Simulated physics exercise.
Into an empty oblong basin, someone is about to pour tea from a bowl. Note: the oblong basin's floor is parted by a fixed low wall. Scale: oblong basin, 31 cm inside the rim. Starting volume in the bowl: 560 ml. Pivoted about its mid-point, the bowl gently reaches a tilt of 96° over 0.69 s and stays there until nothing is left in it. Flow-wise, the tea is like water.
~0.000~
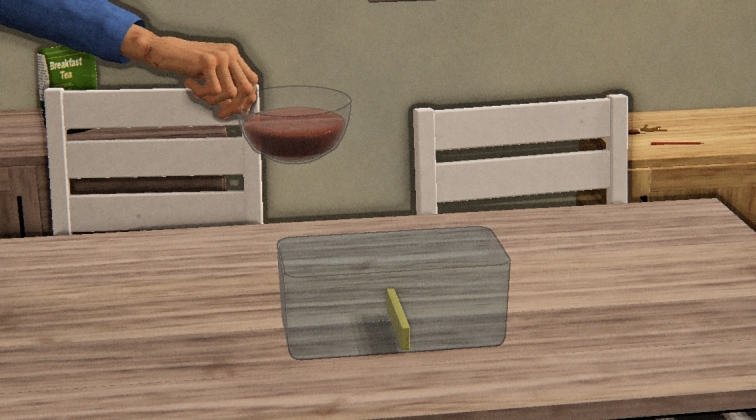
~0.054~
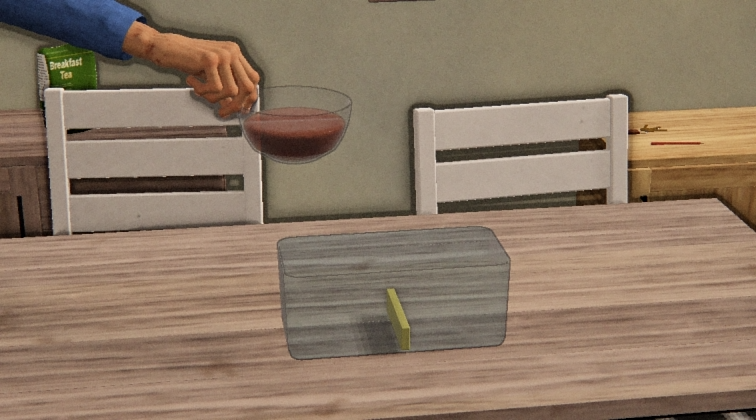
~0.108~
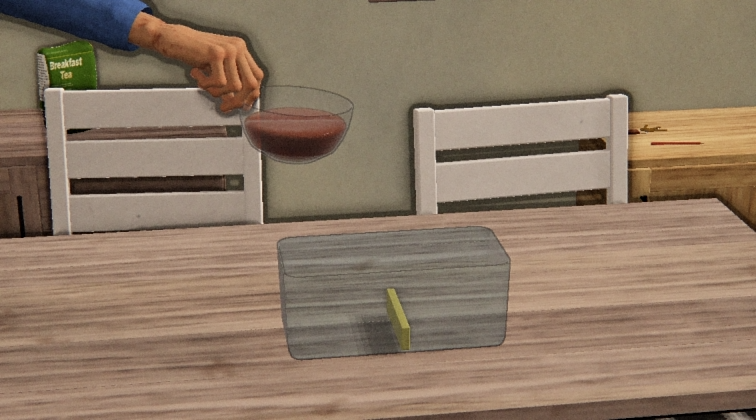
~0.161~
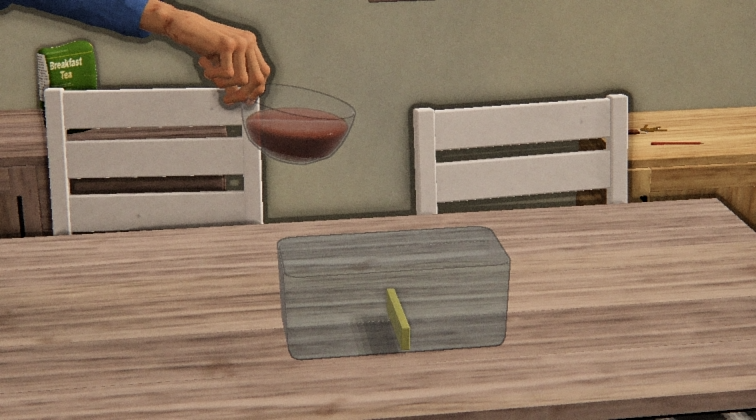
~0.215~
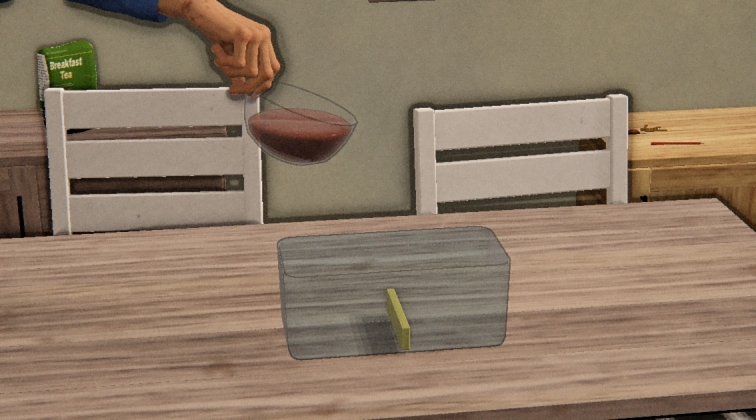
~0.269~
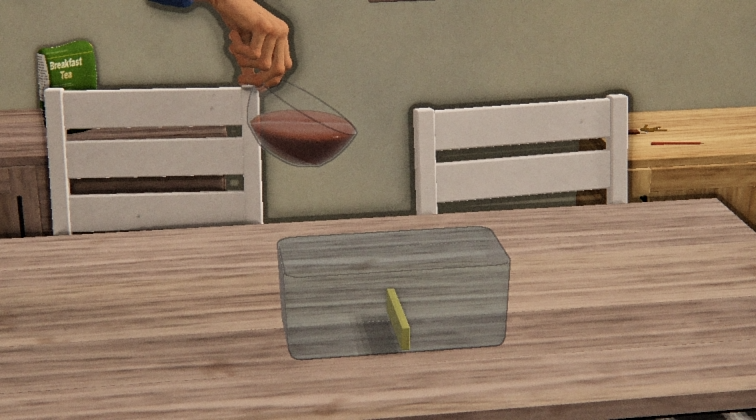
A hand held a glass bowl of dark red tea above a wooden table with a clear, empty oblong basin on it, then rose slightly and tilted the bowl steadily to the right.
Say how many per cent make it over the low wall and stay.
About 47 per cent makes it over and stays.
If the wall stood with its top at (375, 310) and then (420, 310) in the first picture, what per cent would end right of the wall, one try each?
Around 80 and 15 percent, in that order.
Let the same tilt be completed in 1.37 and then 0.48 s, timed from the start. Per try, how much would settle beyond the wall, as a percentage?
About 65 %, then about 40 %.
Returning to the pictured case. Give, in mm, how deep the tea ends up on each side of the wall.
About 14 mm left, about 14 mm right.
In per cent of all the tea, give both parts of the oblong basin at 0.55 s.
About 5 left, 12 right.
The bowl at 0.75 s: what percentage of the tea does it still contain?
About 4 percent.
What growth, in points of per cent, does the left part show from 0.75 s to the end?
About 16 per cent.
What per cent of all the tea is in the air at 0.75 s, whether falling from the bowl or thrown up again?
Near 12 percent.
Then, 0.55 s in, the tilt is 86° and 30 per cent is still to pour, 5 is left of the wall and 12 right of it.
Then, 0.75 s in, the tilt is 96° and 4 per cent is still to pour, 36 is left of the wall and 49 right of it.
Then, 0.96 s in, the tilt is 96° and 0 per cent is still to pour, 51 is left of the wall and 47 right of it.
Then, 1.19 s in, the tilt is 96° and 0 per cent is still to pour, 52 is left of the wall and 47 right of it.
Finally, 52 per cent lies left of the wall, 47 right of it and 1 outside.
